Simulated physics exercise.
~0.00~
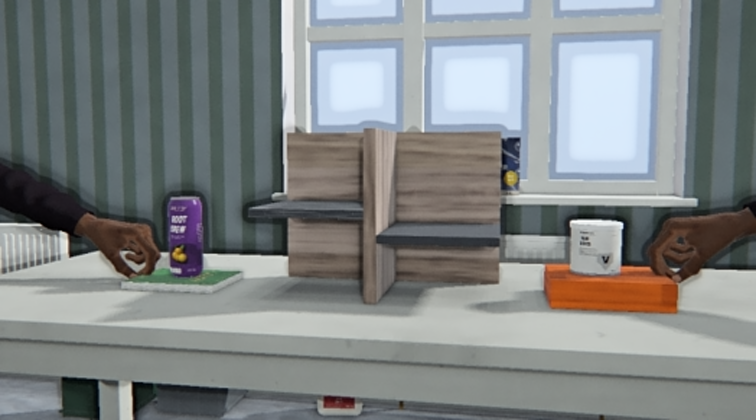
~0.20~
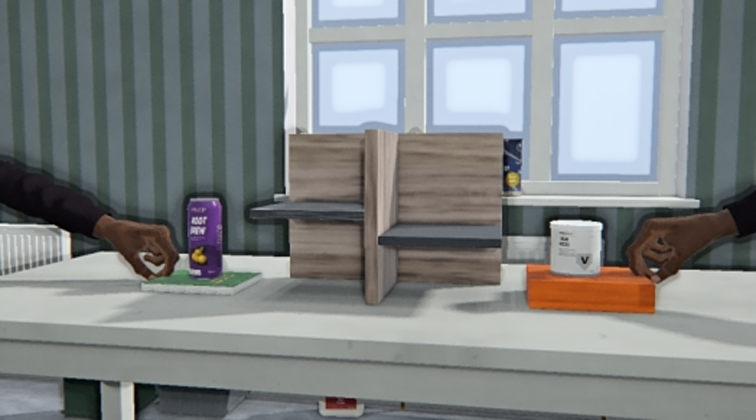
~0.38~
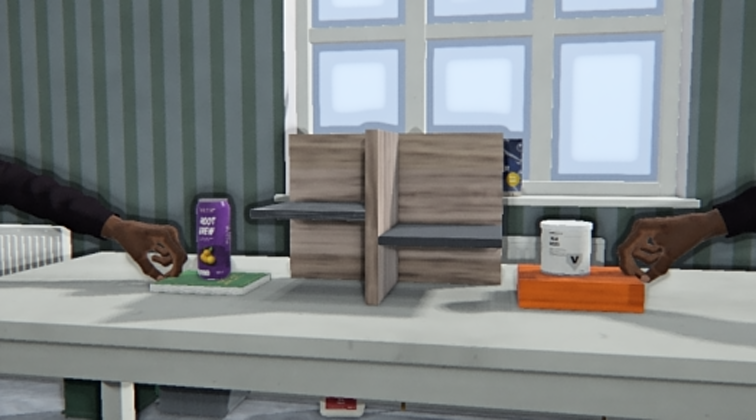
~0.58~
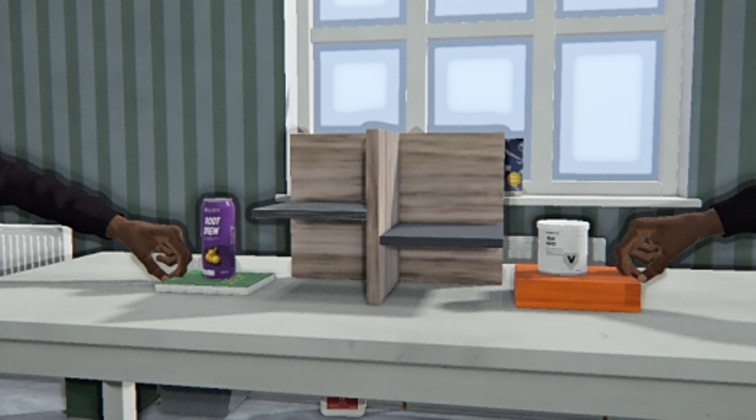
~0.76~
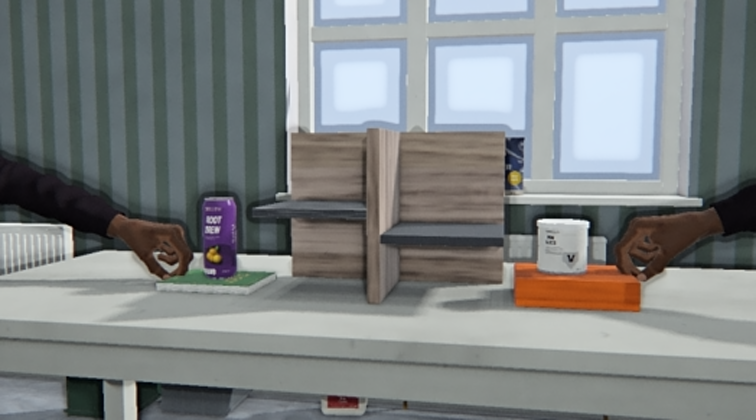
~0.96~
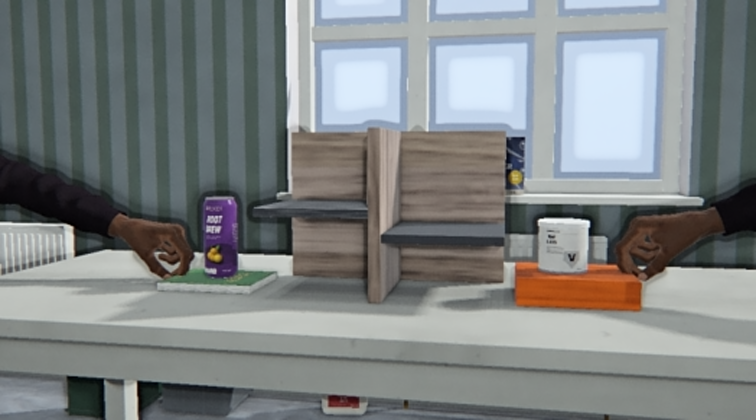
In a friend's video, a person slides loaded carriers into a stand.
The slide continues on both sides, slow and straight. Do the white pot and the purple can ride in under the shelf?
Outcome: The white pot gets scraped off its spot and the purple can gets scraped off its spot.
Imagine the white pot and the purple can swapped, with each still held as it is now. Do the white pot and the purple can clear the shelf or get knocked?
What you'd see is that the white pot goes under freely; as for the purple can, it is hit by the shelf.
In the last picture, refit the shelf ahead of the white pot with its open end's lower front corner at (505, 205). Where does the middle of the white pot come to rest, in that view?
Close to (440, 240).
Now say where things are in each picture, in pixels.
Hands sliding the things forward; white pot (596, 247); purple can (186, 237); green book (185, 280), in the first frame.
Hands sliding the things forward; purple can (205, 238); orange board (585, 287), in the second frame.
Hands sliding the things forward; white pot (566, 248); shelf (384, 213), in the third frame.
Hands sliding the things forward; purple can (219, 239); green book (218, 282), in the fourth frame.
Hands sliding the things forward; white pot (562, 246); orange board (572, 286), in the fifth frame.
Hands sliding the things forward; white pot (563, 246); purple can (221, 237); shelf (386, 211), in the sixth frame.
After 2.36 s, white pot pushed back on its carrier near (529, 245); purple can turned 35° from its first pose near (268, 237).
After 2.88 s, white pot turned 30° from its first pose near (528, 247); purple can on its side near (245, 265).
In the end (4.5 s), the white pot is knocked back, near (564, 274); the purple can is knocked back, near (243, 265).
